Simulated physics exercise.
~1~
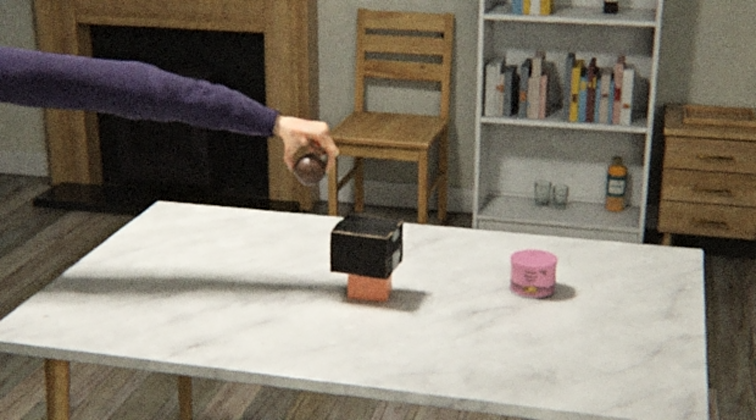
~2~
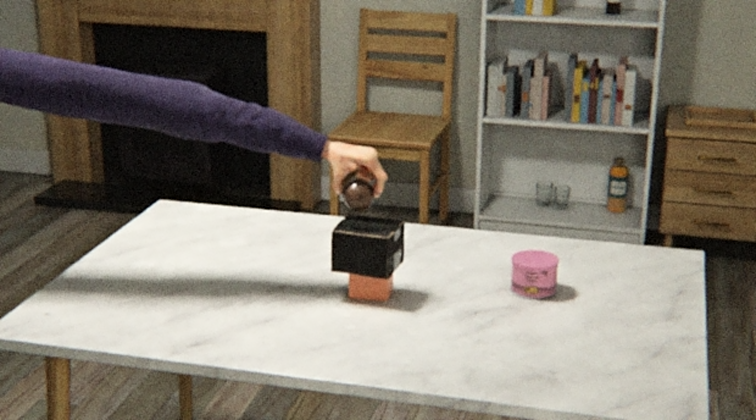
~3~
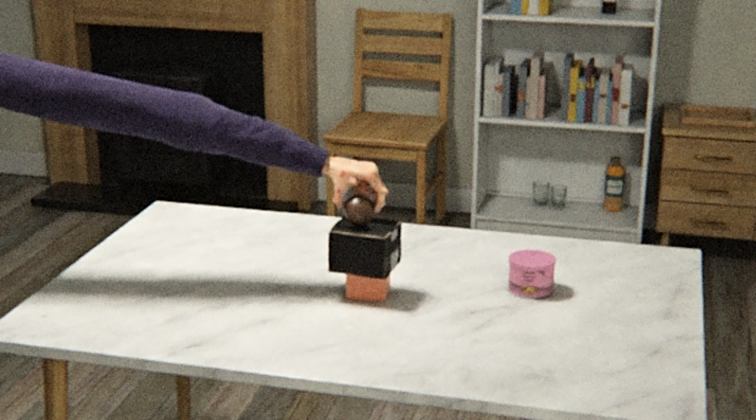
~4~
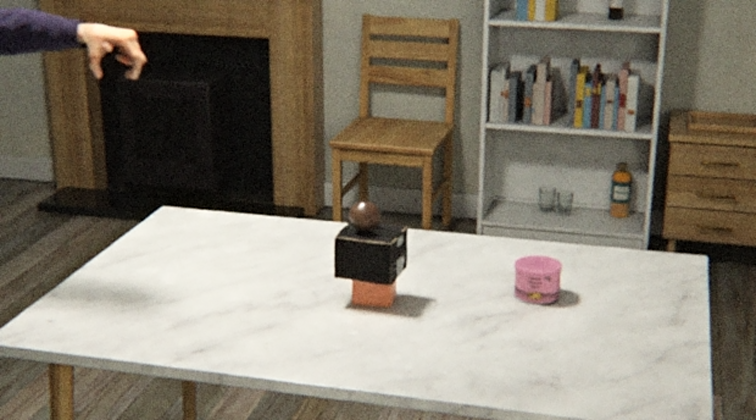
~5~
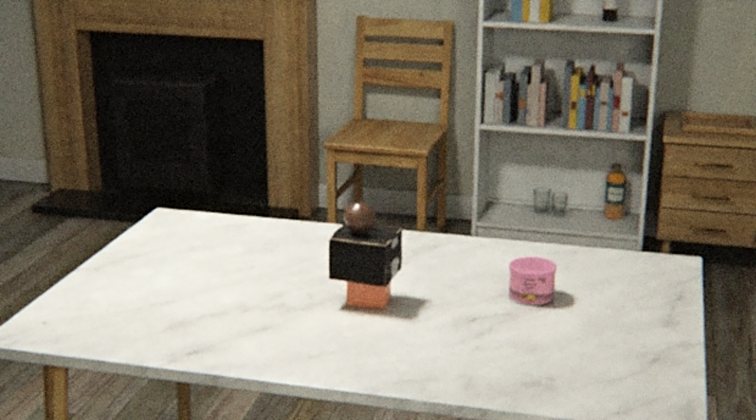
A black box sits on top of a smaller orange block on a white marble table, seen from slightly above in a room with a fireplace, a wooden chair and a bookshelf behind. A pink tub stands to the right of the stack. An arm in a purple sleeve reaches in from the left, holding a round brown onion, and moves it right and down over the box. The hand sets the onion on top, lets go and draws back to the left, out of view. The onion stays balanced on the box, and the little tower remains standing.
